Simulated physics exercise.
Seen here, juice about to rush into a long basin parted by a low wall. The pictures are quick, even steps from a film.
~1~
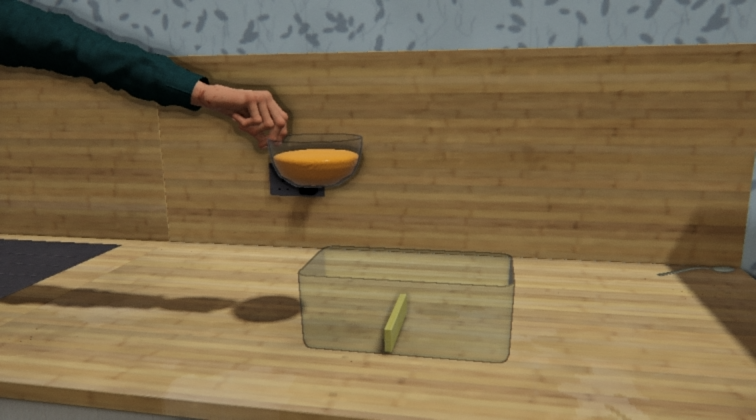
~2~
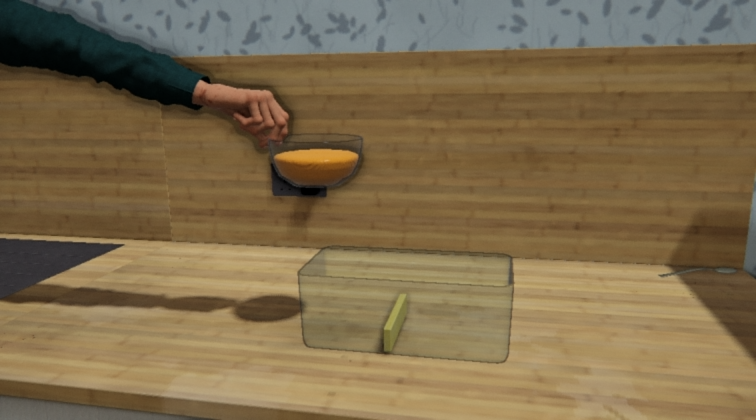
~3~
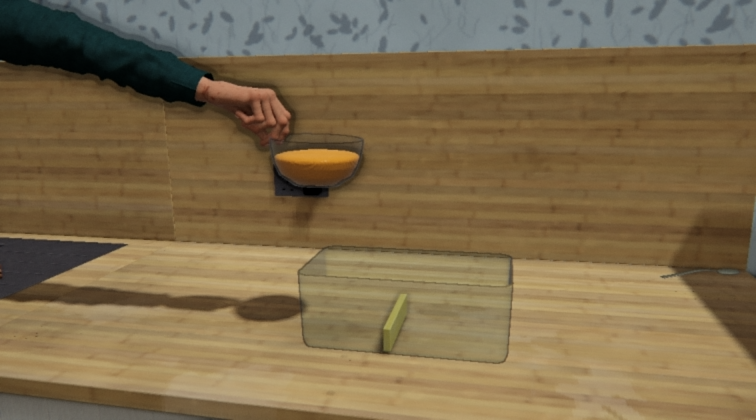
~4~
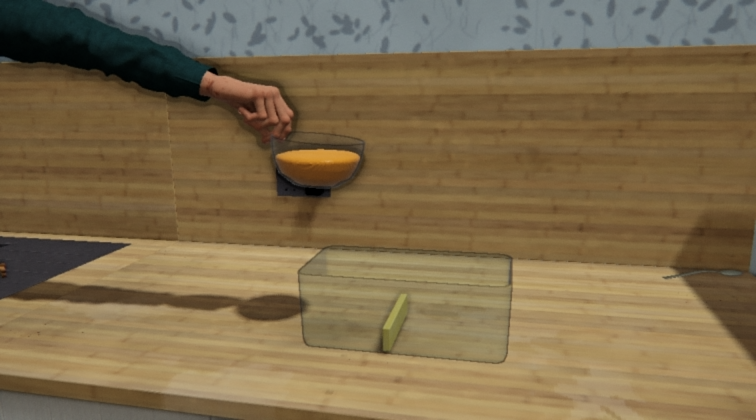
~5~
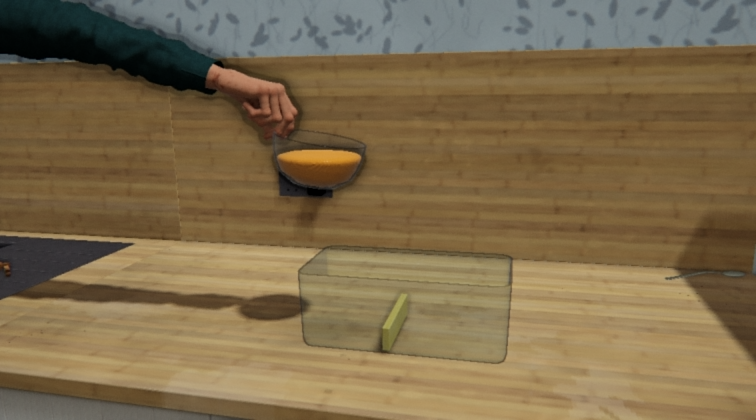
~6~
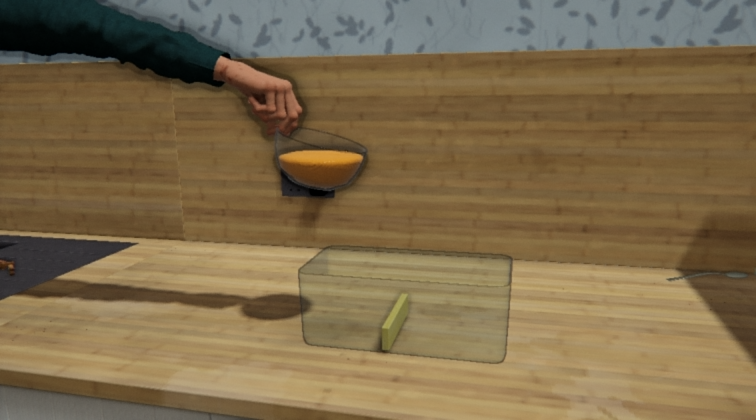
A clear bowl of orange juice, held by a hand in a dark green sleeve, slowly tilted to the right above a long see-through basin with a low wall inside, sitting on a wooden counter.
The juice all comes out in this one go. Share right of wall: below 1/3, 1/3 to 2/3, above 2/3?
1/3 to 2/3.
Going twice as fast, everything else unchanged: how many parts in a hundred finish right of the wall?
Something like 40 percent.
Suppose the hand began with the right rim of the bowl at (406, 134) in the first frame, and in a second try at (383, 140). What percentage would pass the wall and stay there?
About 90 per cent, then about 80 per cent.
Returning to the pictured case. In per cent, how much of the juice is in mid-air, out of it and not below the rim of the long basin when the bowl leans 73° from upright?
That comes to near 40 percent.
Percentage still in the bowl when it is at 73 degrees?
Around 45 in a hundred.
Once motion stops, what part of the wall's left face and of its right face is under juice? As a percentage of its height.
Left side: Approx. 30 %; right side: Approx. 30 %.
A moment on, the bowl is tipped part way and 44 per cent is still to pour, 4 is left of the wall and 13 right of it.
Next, the bowl is tipped right over and 0 per cent is still to pour, 34 is left of the wall and 59 right of it.
Then the bowl is tipped right over and 0 per cent is still to pour, 39 is left of the wall and 60 right of it.
Later the bowl is tipped right over and 0 per cent is still to pour, 39 is left of the wall and 60 right of it.
At rest 39 per cent lies left of the wall, 60 right of it and 1 outside.
